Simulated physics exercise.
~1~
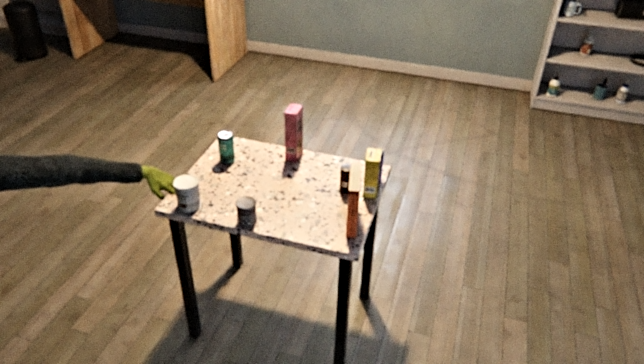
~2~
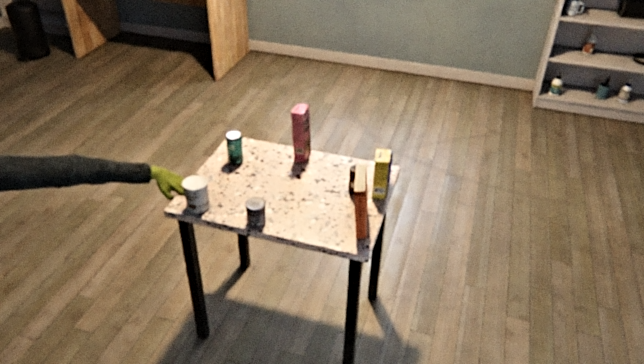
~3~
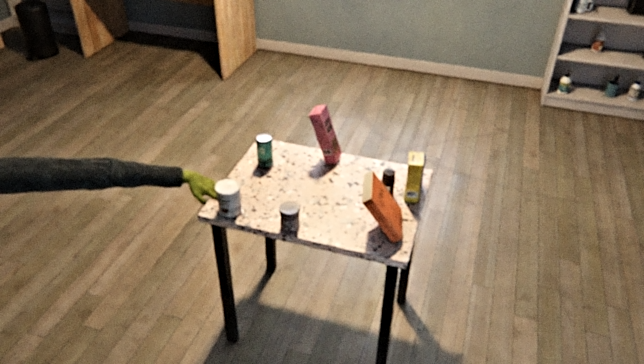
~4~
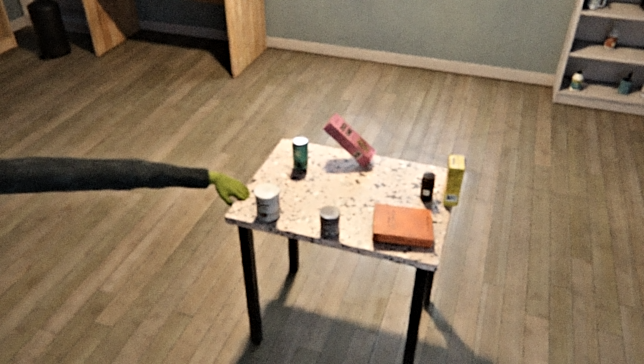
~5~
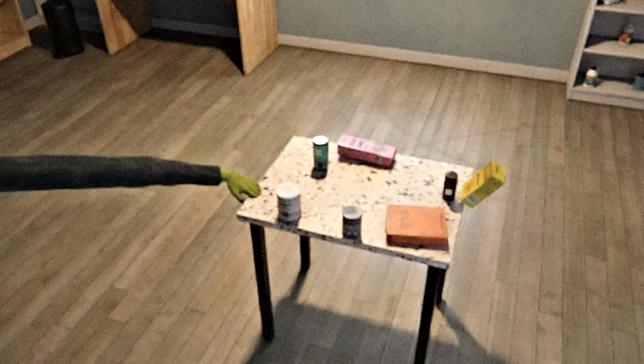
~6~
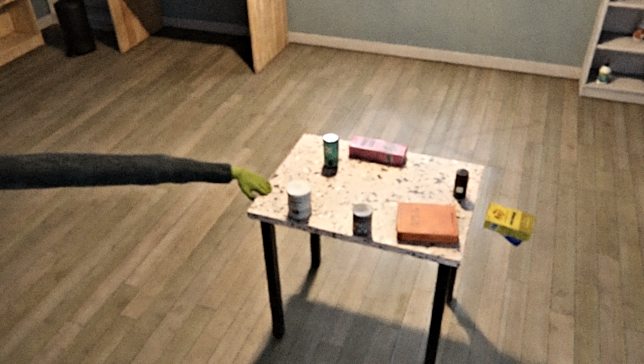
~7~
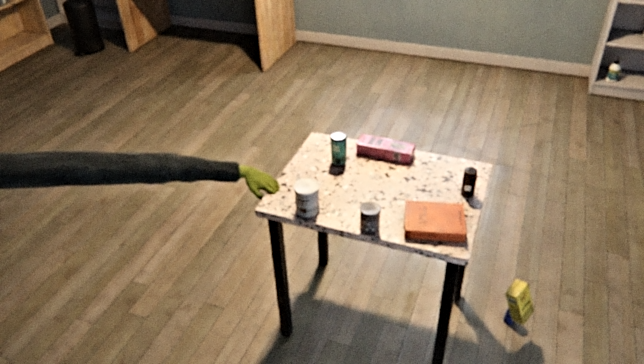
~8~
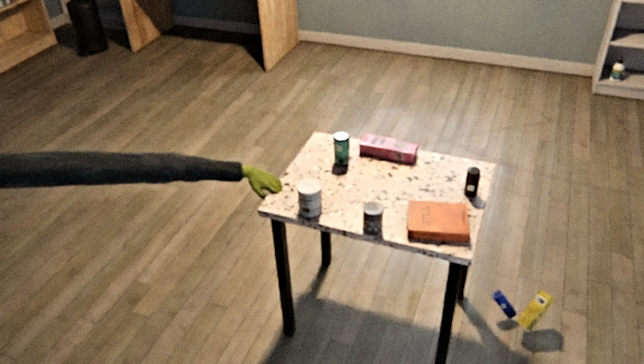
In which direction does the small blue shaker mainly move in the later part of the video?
The blue shaker moves down, dropping beside the right end of the table towards the floor.
In the video, a green-gloved hand shoves a small table to the right, and the pink carton and orange book topple on top. The yellow packet and blue shaker fall off the right side and end tipped over, while the cans, tins and black shaker stay upright.
